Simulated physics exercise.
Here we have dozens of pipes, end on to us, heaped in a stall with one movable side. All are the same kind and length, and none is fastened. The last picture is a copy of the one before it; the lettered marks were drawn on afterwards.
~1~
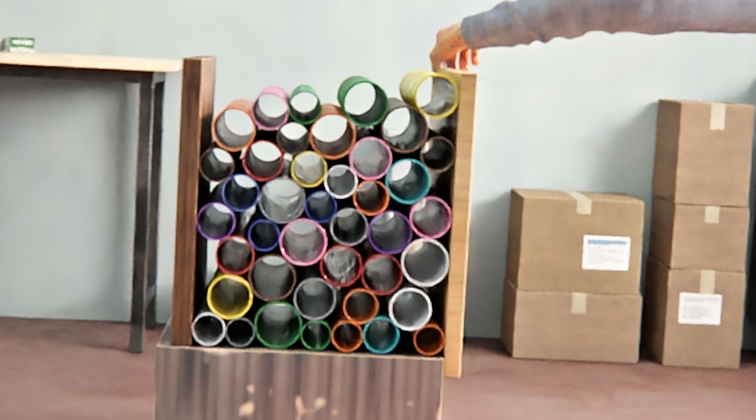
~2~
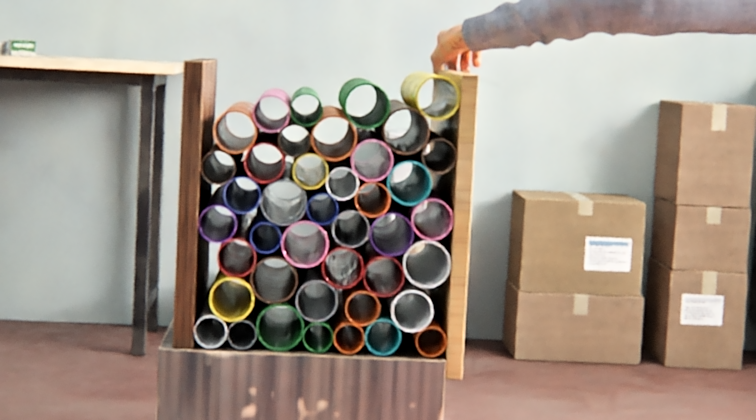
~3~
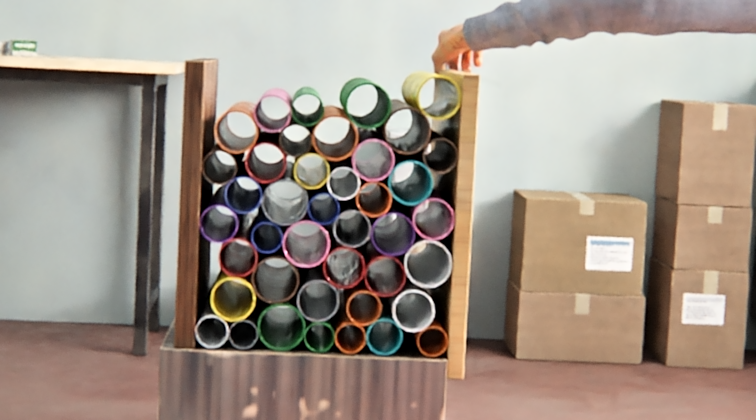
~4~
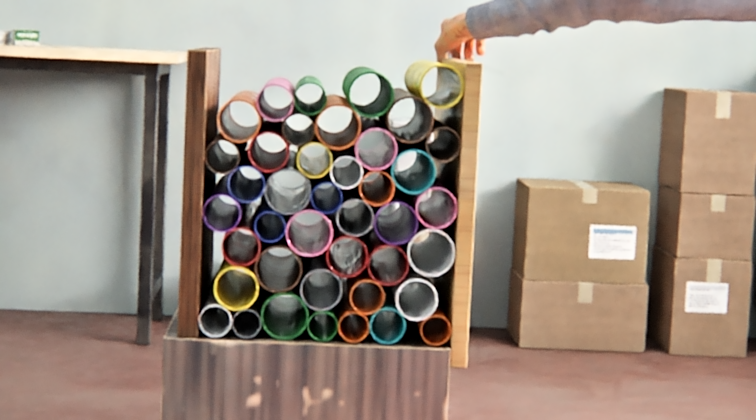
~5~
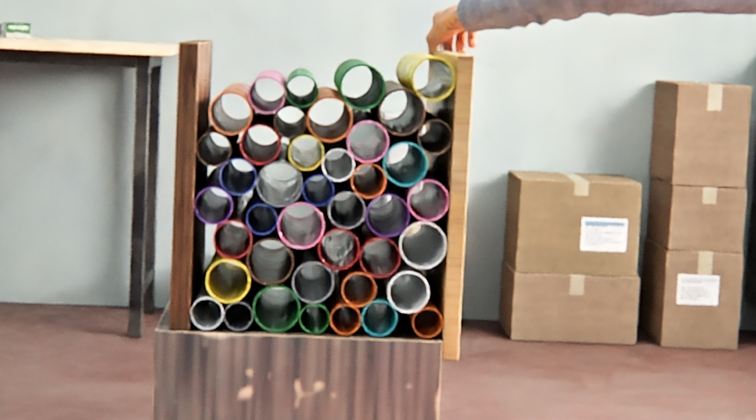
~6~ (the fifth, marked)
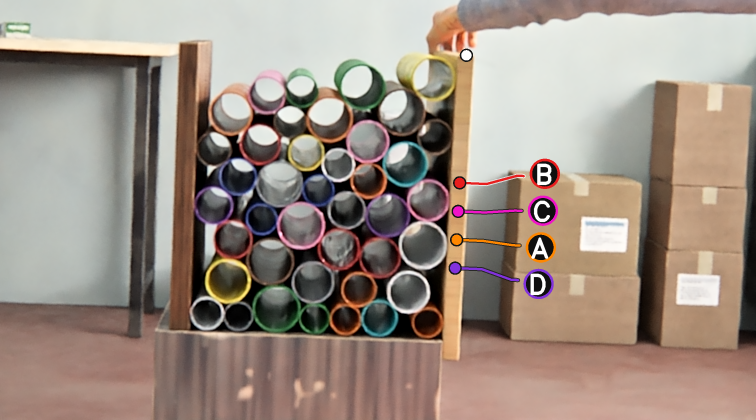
The video shows dozens of colourful pipes heaped between upright wooden boards, with a hand resting on top of the right board and cardboard boxes stacked behind; the pipes stay in place while the view shifts slightly.
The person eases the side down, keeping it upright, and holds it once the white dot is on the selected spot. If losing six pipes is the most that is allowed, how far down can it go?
The lowest mark that will do is C.
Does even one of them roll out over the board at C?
At C: Yes.
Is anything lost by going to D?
Yes, at D.
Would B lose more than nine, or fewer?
At B, fewer than nine.
On the marked copy, A at (457, 240); B at (460, 183); C at (459, 212); D at (456, 268); the white dot at (467, 55).
Following C. Soon after the start, top of the board (454, 123).
Later, top of the board (450, 201).
In the end, top of the board (449, 210), four out over the board.
As for the rest, A seven out over the board; B one out over the board; D more than six out over the board.
